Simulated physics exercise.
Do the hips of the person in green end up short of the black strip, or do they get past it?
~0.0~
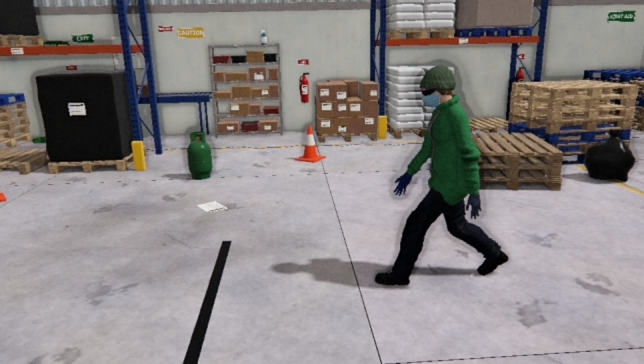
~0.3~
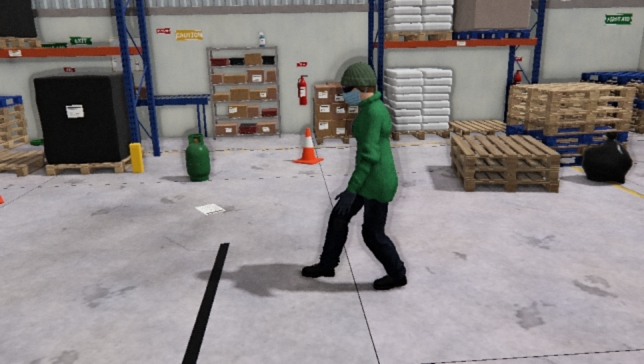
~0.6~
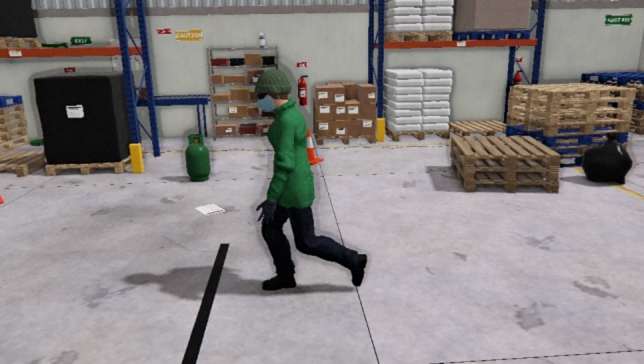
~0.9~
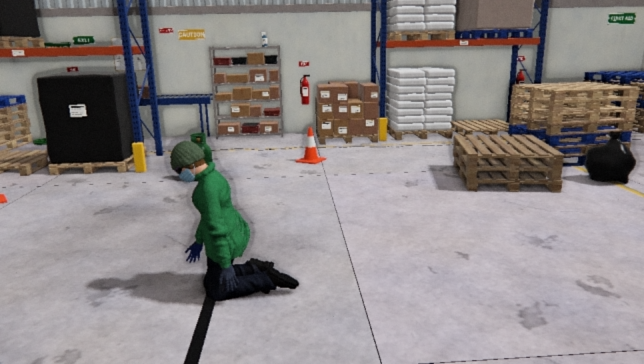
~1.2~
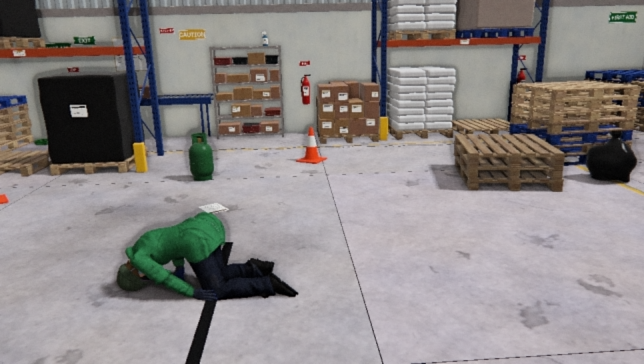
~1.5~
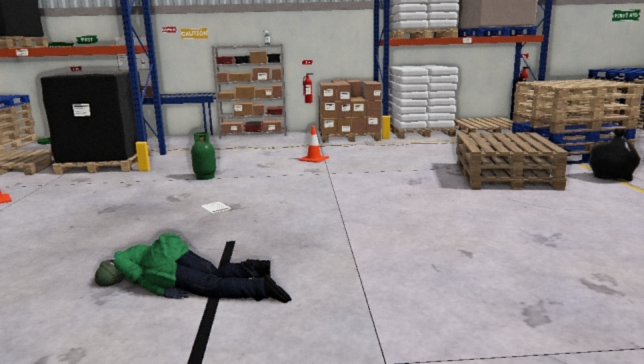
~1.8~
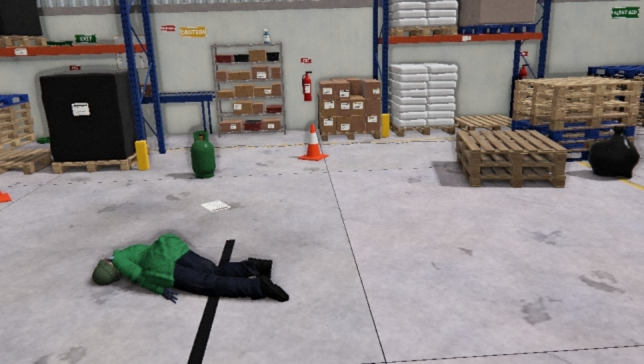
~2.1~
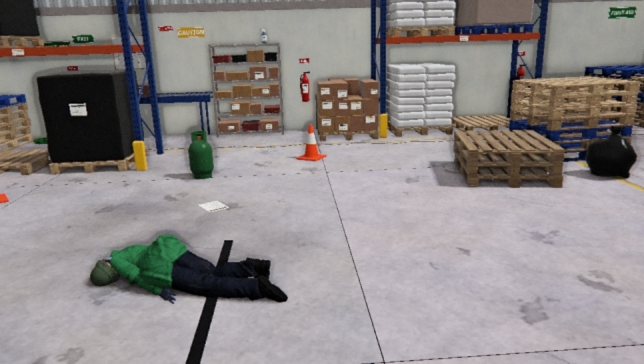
The hips get past the black strip. The person ends up lying across it, with the head, chest and hips beyond it and the feet still on the right side.
The clip opens in a warehouse with shelving, pallets and an orange cone, where a person in a green top, dark trousers, a face mask and a cap walks from right to left toward a black strip on the floor. The person takes a few strides and nears the strip. Then the legs give way and the person drops to the knees at the strip. The upper body pitches forward to the left until the head reaches the floor. The body flattens out and ends lying still, face down across the strip, with the feet to the right.
